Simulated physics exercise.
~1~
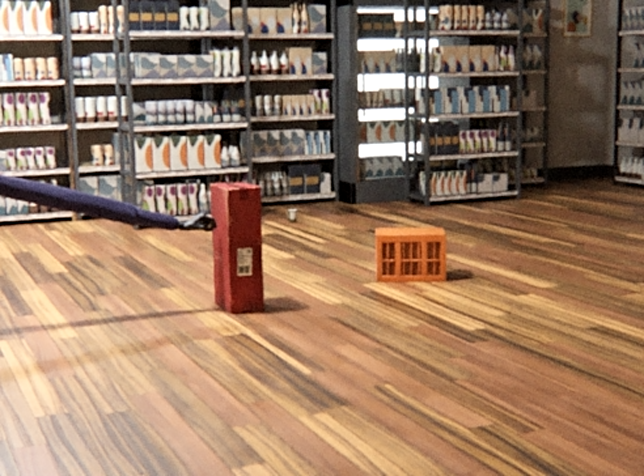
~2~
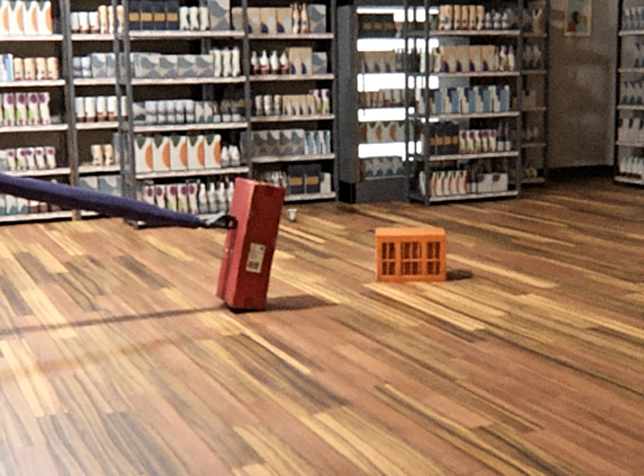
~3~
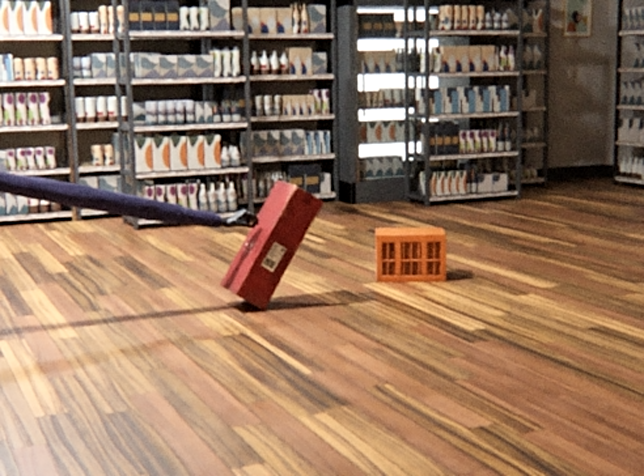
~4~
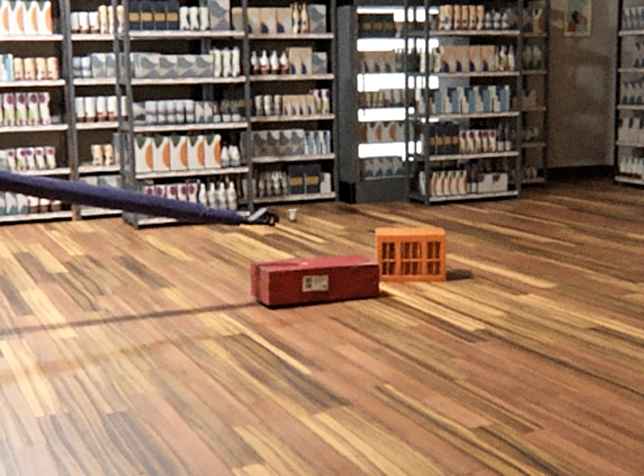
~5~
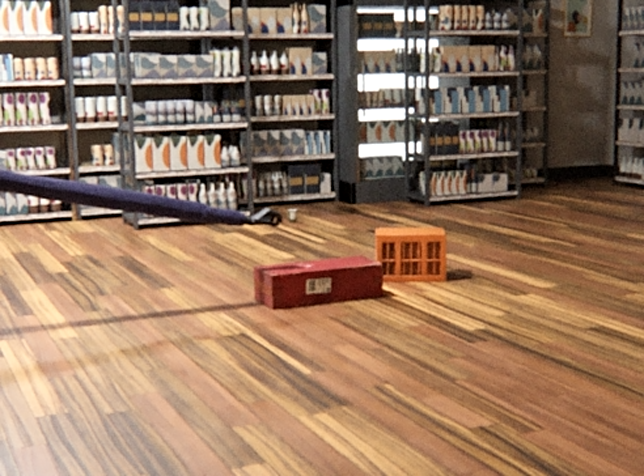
A dark arm pushing an upright red box rightward until it tips over onto its side near a still orange crate.
